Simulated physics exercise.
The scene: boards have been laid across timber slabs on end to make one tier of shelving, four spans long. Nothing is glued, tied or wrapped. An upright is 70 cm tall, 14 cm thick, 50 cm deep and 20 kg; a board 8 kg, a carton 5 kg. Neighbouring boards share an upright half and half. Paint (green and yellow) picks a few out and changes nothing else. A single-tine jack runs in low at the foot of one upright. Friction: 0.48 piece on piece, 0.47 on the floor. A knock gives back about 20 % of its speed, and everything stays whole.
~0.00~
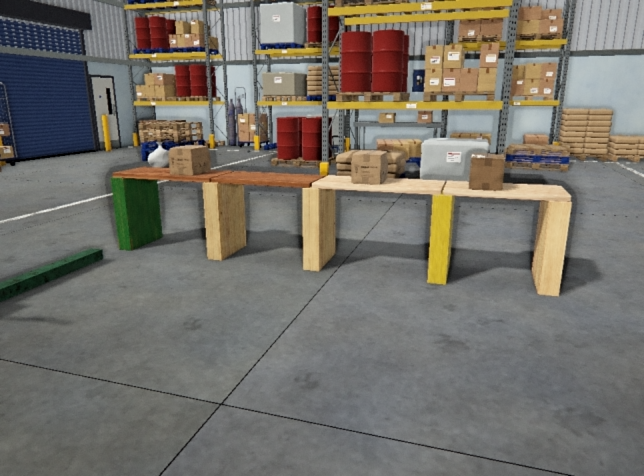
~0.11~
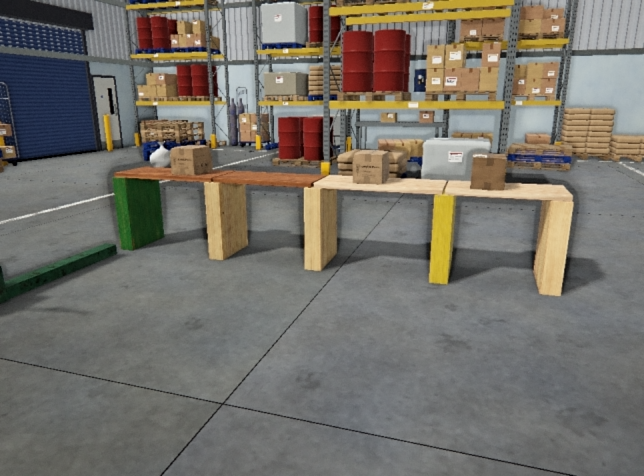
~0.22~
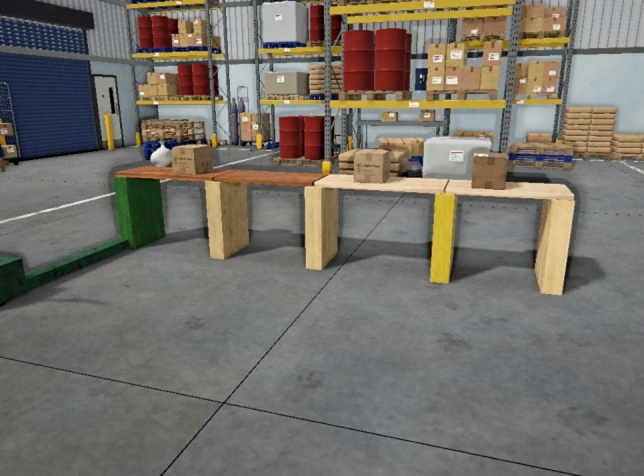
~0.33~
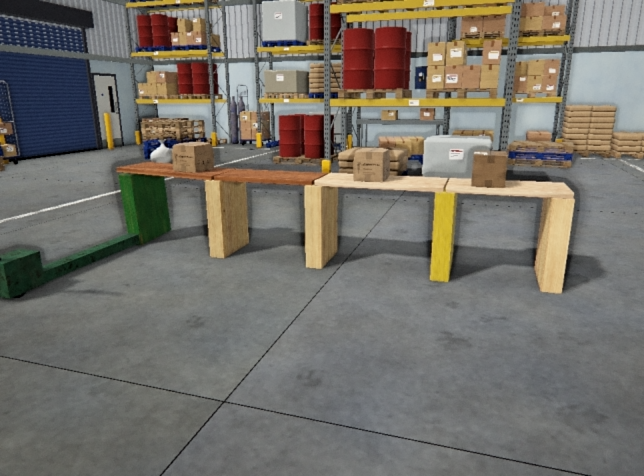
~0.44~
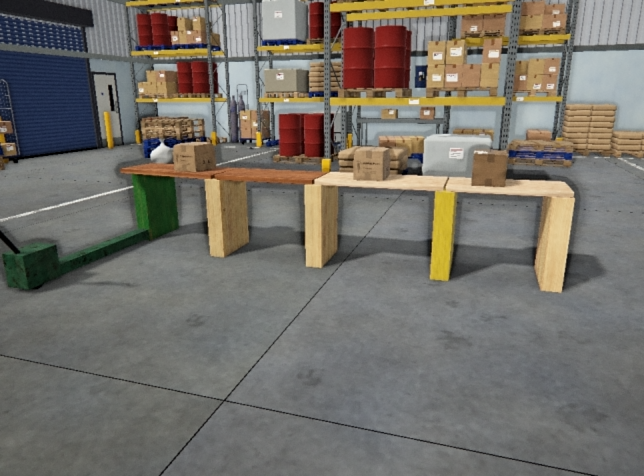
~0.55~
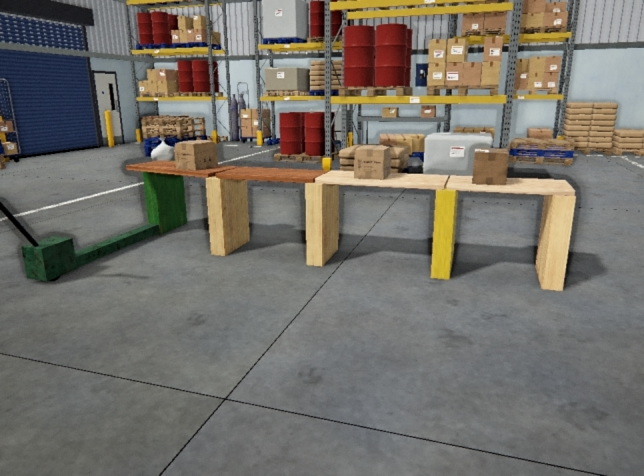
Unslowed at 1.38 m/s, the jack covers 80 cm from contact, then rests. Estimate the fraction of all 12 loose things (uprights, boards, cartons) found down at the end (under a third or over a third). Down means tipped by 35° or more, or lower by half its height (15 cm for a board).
Ending down: Under a third.
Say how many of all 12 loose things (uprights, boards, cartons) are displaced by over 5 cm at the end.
It is 3.
After 0.80 s, none of the 12 pieces down, 3 disturbed; green upright 75 cm from its place.
After 1.28 s, 2 of the 12 pieces down; green upright 89 cm from its place.
In the end (2.1 s), 2 of the 12 pieces down; green upright 90 cm from its place; yellow upright unmoved. That is 17 per cent. From the last view, middles, green upright near (193, 189), yellow upright near (445, 228).
